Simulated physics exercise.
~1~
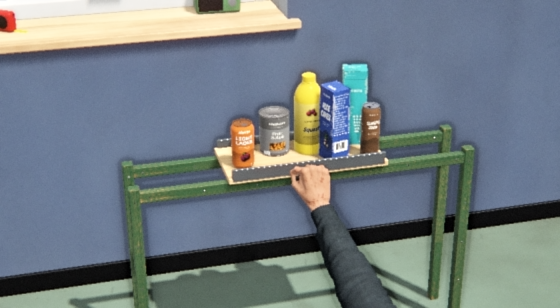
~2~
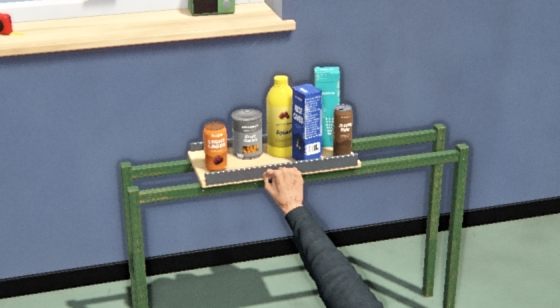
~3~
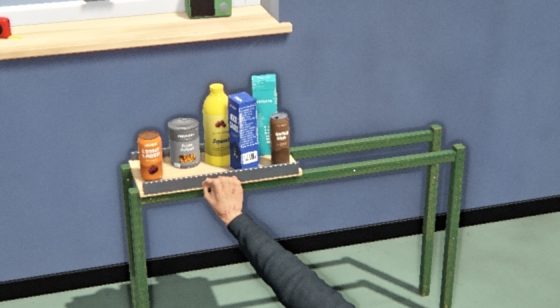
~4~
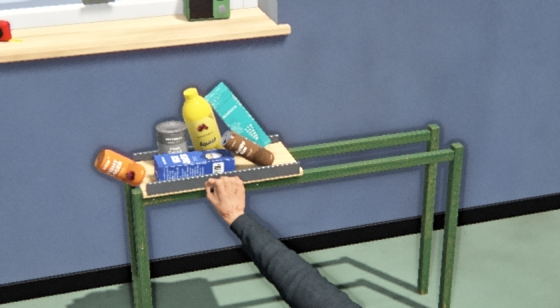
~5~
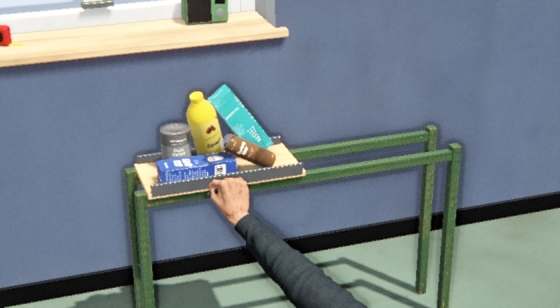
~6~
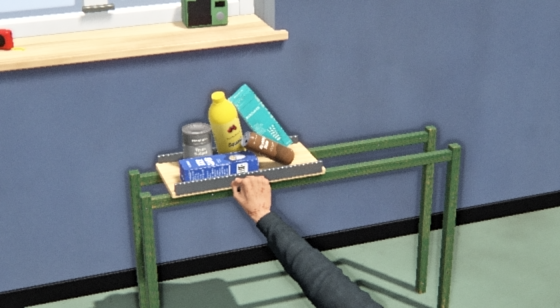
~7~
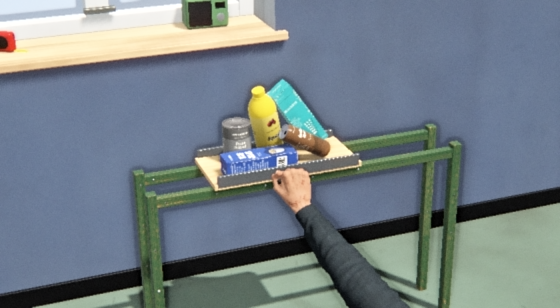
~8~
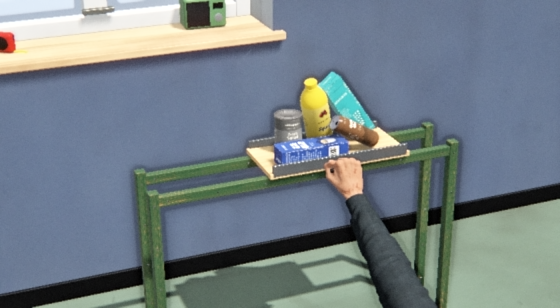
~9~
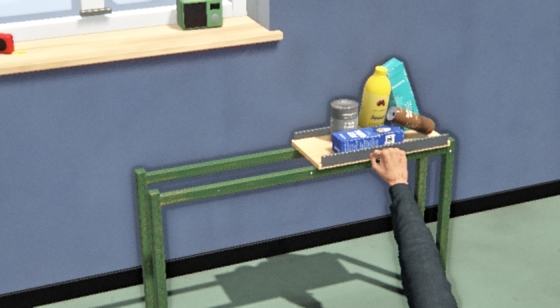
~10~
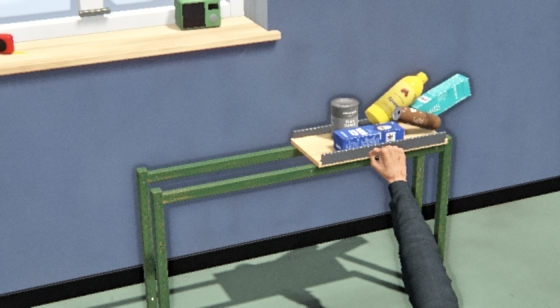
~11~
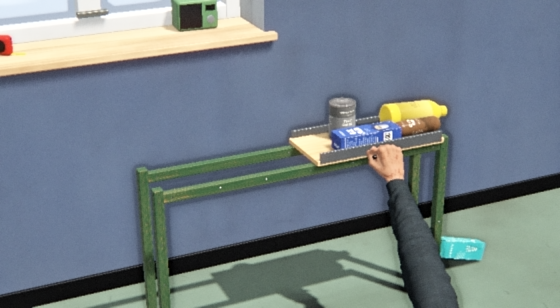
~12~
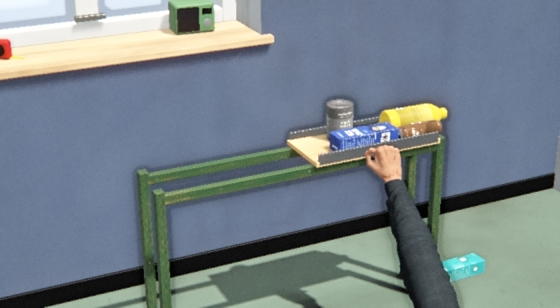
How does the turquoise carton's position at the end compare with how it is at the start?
At the start the turquoise carton stands upright on the tray, but by the end it is lying on its side on the floor near the right end of the green frame.
